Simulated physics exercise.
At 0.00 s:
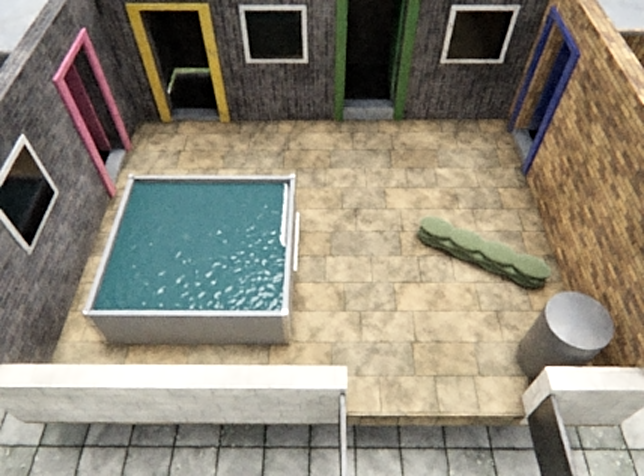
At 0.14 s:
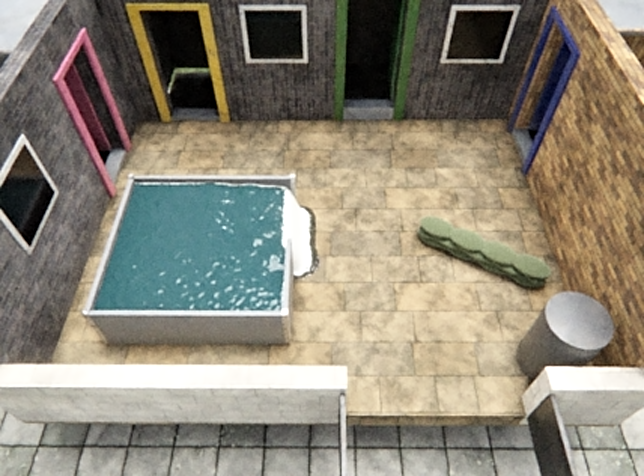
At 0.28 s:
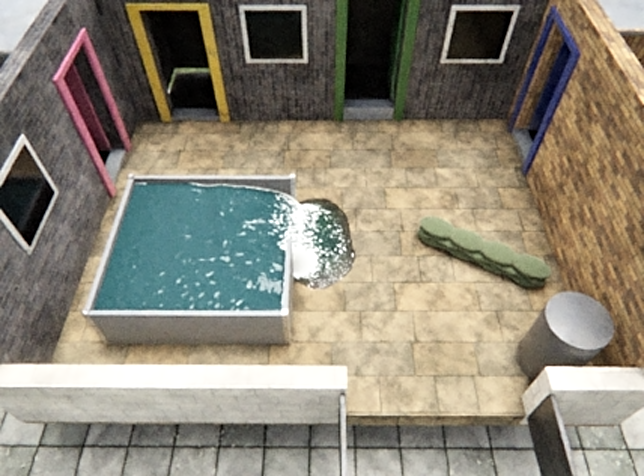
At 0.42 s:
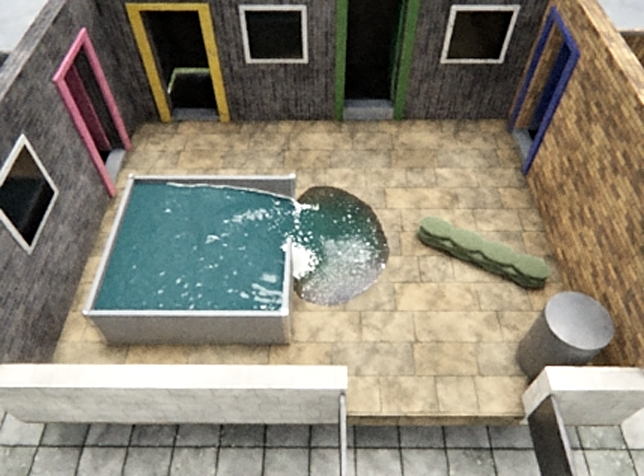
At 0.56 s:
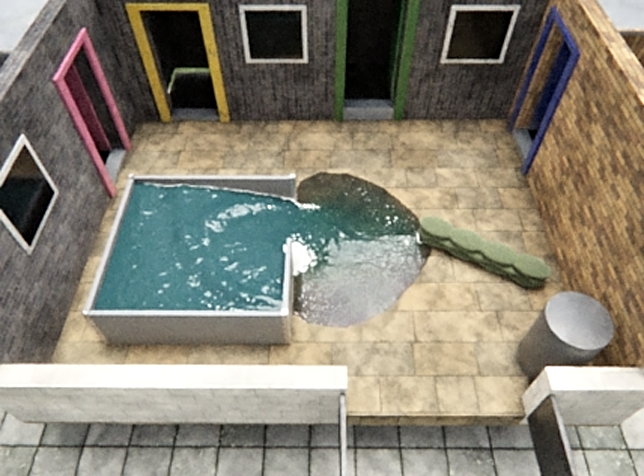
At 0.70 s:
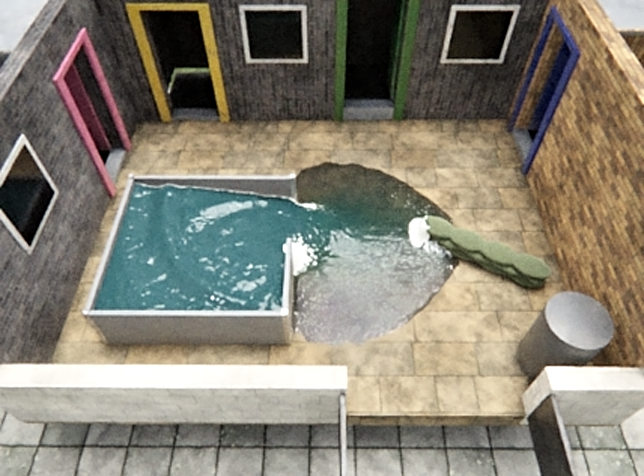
A big open tank of blue-green water stands on the left of a walled court with tan paving, seen from above by a still camera. Pink, yellow, green and blue doorways line the dark and brown walls, with a green scalloped barrier and a grey cylinder at right. Water bursts white from the tank's right side, spreads rightward in a rounded sheet, and foams against the barrier's near end.
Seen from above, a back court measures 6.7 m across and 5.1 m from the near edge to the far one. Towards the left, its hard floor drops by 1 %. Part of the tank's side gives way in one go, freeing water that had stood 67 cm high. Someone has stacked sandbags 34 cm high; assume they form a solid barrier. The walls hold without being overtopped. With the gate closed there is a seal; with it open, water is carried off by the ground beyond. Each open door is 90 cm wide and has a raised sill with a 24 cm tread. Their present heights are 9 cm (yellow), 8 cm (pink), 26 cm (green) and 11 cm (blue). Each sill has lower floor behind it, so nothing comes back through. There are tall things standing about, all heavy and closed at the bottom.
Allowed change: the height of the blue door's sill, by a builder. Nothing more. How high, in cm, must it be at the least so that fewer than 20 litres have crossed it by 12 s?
At least roughly 22 cm high.
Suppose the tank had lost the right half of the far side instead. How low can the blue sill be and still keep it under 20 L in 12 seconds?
A height of around 20 cm.
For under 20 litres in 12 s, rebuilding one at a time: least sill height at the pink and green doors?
You'd want some 10.0 cm at pink and some 12.0 cm at green.
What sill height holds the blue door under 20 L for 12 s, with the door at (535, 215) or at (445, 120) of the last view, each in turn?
You'd want roughly 14.5 cm there first, then roughly 18 cm.
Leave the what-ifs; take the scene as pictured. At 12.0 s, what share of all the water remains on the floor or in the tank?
Something like 70 per cent of it remains.
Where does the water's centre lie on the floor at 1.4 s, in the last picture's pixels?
It lies near (258, 263) in the last picture.
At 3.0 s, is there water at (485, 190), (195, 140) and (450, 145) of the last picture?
First wet through, second bone-dry, third wet through.
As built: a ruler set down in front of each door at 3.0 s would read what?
In cm - yellow: 0, pink: 0, green: 8, blue: 27.
After 1.4 s water covers 35 % of the floor, deepest (38 cm) near (302, 239); it has not reached the blue door.
After 3.0 s water covers 50 % of the floor, deepest (32 cm) near (600, 395); 27 cm at the blue door, 67 litres in over its 11 cm sill.
After 12.0 s water covers 95 % of the floor, deepest (14 cm) near (134, 136); 5 cm at the blue door, 186 litres in over its 11 cm sill.
At the blue door as built, the water arrived by 1.6 s and peaked near 28 cm at 2.8 s.
With a sill of 20 cm, 35 litres would have come in within the 12 s; with 27 cm, 7 litres. So under 20 litres takes about 22 cm.
